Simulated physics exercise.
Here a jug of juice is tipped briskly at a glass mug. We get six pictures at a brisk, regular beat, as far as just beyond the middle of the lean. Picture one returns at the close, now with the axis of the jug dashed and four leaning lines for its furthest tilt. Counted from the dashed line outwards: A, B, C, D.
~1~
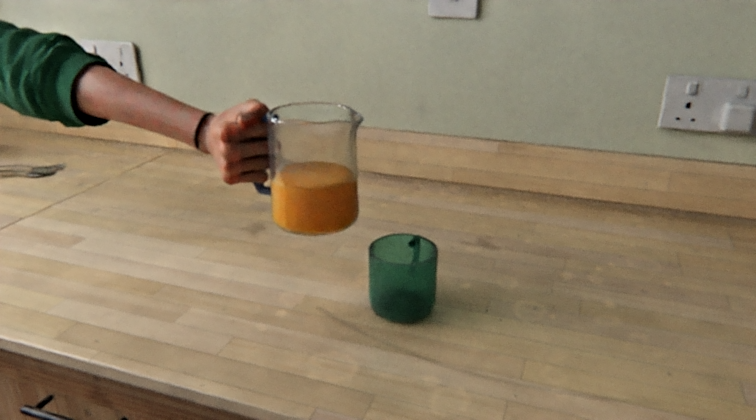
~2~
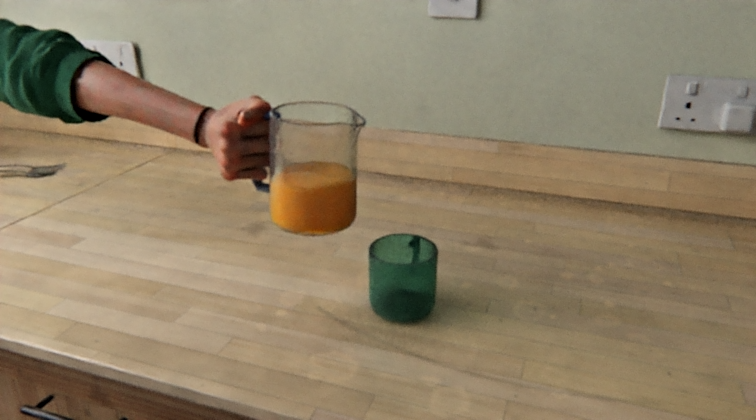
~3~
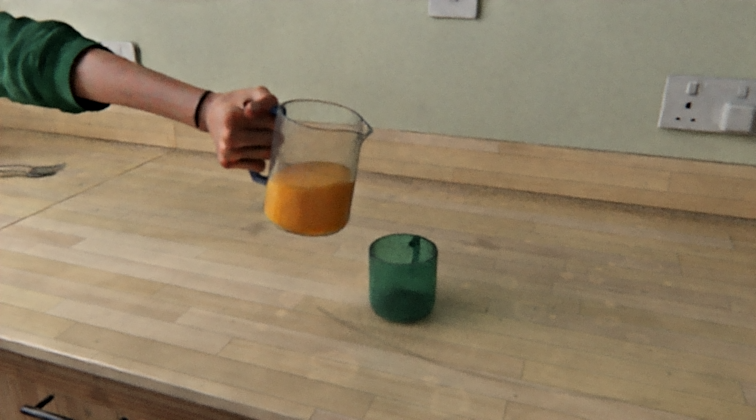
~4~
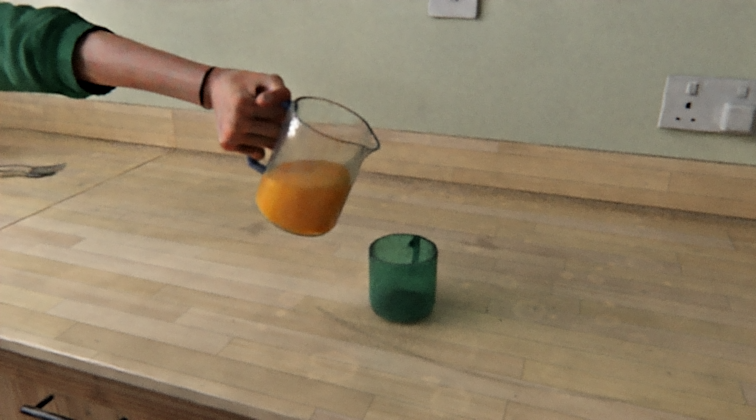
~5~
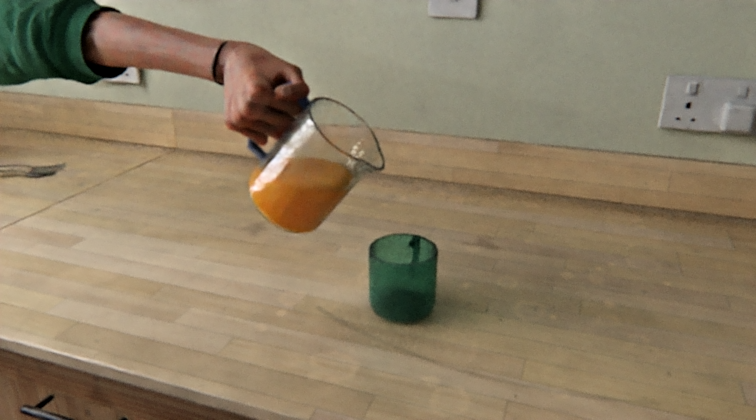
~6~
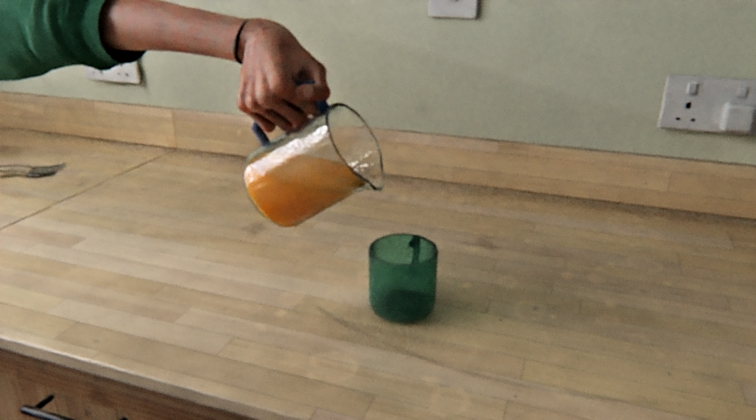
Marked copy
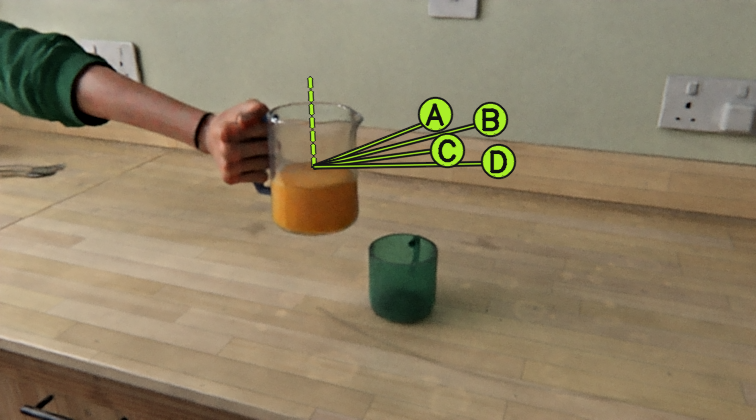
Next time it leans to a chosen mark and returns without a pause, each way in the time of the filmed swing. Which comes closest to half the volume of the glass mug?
C is best.
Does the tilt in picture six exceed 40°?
Yes, it does.
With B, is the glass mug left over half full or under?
Under half.
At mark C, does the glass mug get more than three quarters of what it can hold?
No.
In lime, A at (421, 124); B at (474, 125); C at (429, 151); D at (481, 163).
If A is chosen, the glass mug ends with about 15 % of what it can hold.
If B is chosen, the glass mug ends with about 30 % of what it can hold.
If C is chosen, the glass mug ends with about 48 % of what it can hold.
If D is chosen, the glass mug ends with about 67 % of what it can hold.
